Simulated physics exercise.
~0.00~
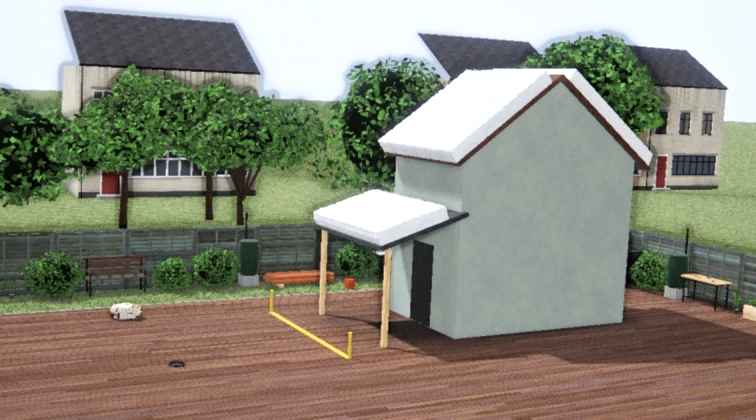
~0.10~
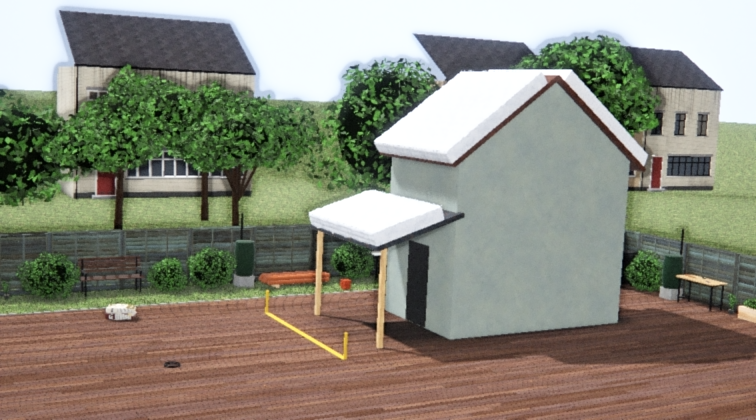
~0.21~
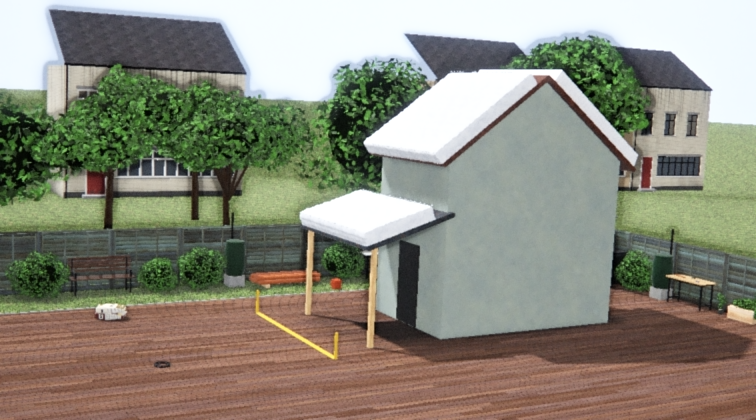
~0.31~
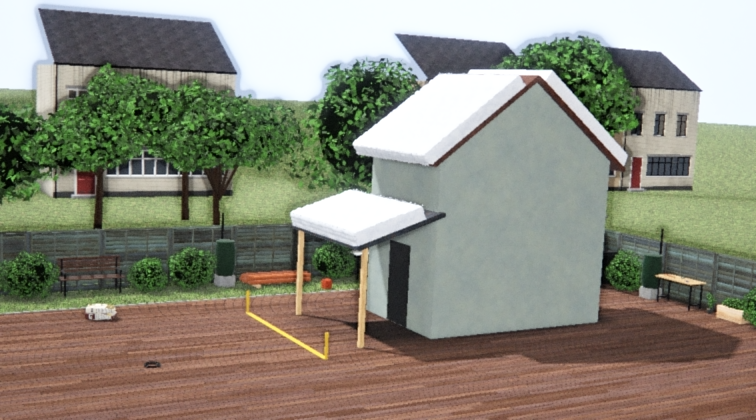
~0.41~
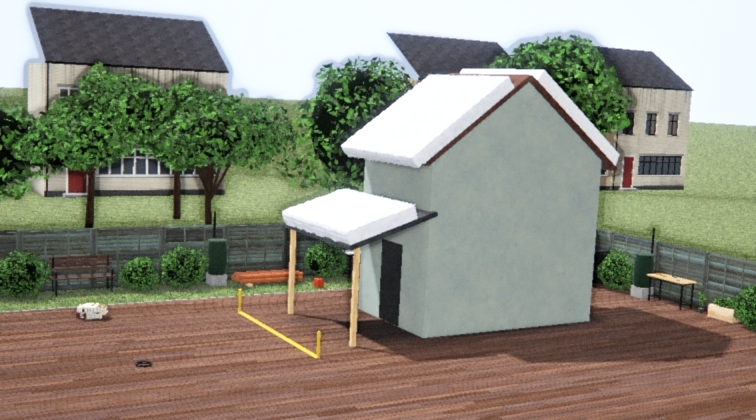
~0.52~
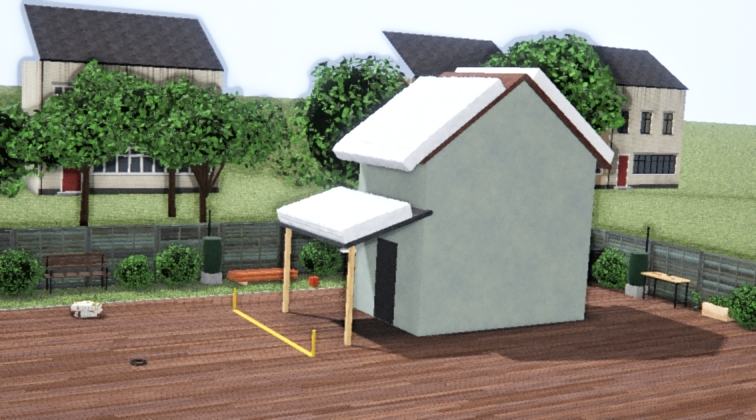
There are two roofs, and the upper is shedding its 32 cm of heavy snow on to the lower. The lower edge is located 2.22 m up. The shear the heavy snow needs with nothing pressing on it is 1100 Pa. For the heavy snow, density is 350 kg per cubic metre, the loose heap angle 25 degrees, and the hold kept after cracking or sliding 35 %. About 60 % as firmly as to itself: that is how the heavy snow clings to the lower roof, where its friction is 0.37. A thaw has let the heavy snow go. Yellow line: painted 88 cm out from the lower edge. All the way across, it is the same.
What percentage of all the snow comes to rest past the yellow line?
About 47 %.
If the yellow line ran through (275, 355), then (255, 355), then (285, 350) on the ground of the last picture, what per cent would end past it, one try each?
Respectively 30, 20 and 35 percent would end past it.
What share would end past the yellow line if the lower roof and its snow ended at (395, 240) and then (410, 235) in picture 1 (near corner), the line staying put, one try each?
The first try gives 55 percent and the second gives 45 percent.
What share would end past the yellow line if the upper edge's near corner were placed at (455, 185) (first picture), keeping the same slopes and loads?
I'd put it at close to 18 percent.
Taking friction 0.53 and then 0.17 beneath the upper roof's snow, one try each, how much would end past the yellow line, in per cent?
First some 18 %, after that some 60 %.
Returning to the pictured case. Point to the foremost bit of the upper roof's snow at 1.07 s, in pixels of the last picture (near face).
About (372, 210).
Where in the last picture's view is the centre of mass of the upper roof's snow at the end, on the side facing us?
Look near (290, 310) in the final picture.
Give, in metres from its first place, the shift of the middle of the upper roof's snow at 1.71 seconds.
Roughly 3.4 m.
By 1.07 s, none is below the lower edge and 0 % is past the line.
By 1.71 s, none is below the lower edge and 0 % is past the line.
By 2.36 s, 57 % is below the lower edge and 44 % is past the line.
By 3.00 s, 63 % is below the lower edge and 47 % is past the line.
By 4.00 s, at the end, 63 % is below the lower edge and 47 % is past the line.
